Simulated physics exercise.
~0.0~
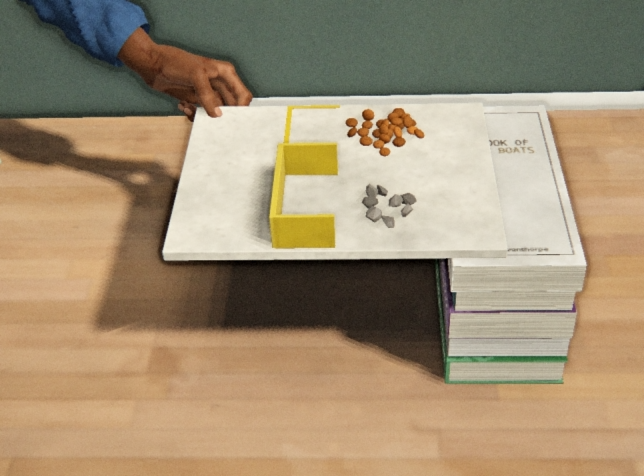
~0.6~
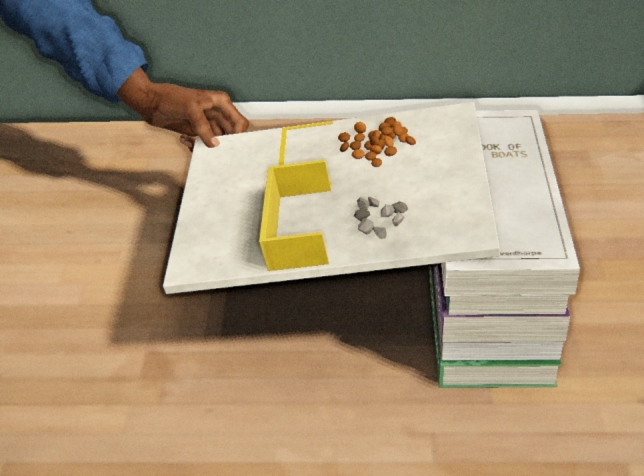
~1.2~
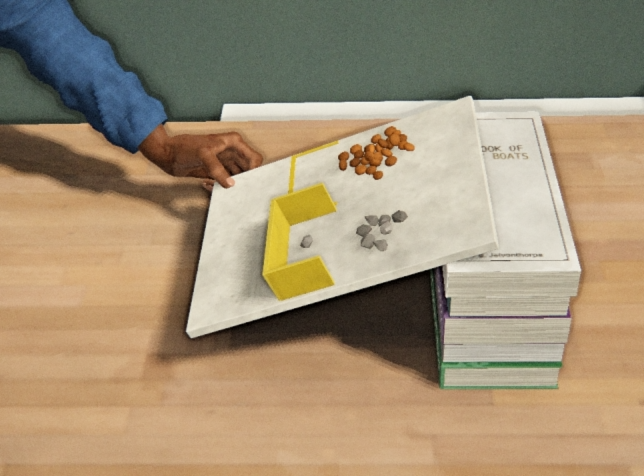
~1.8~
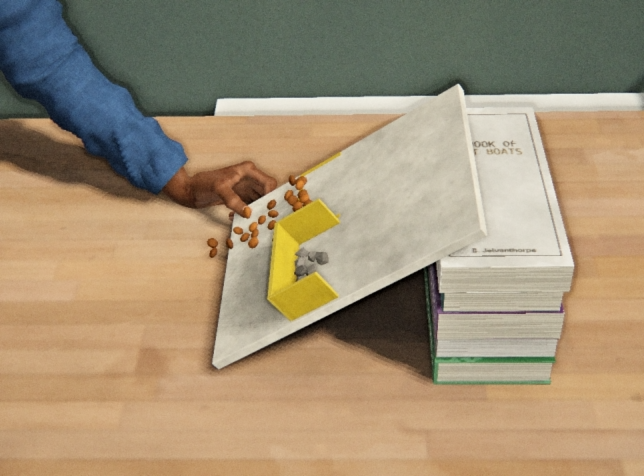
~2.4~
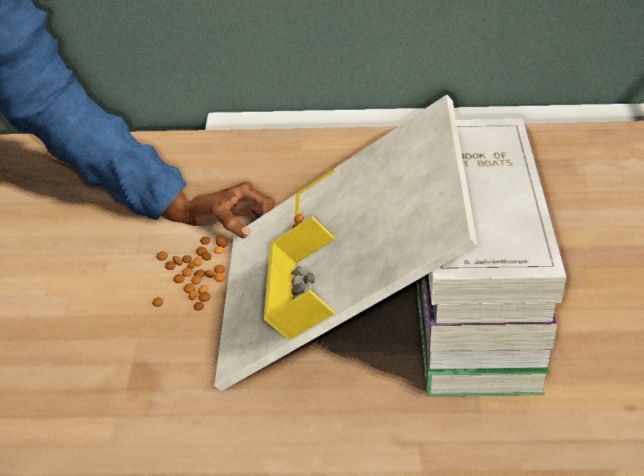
Orange pieces tumbling past a yellow barrier onto the table as a hand tilts a board, grey stones gathering behind another.
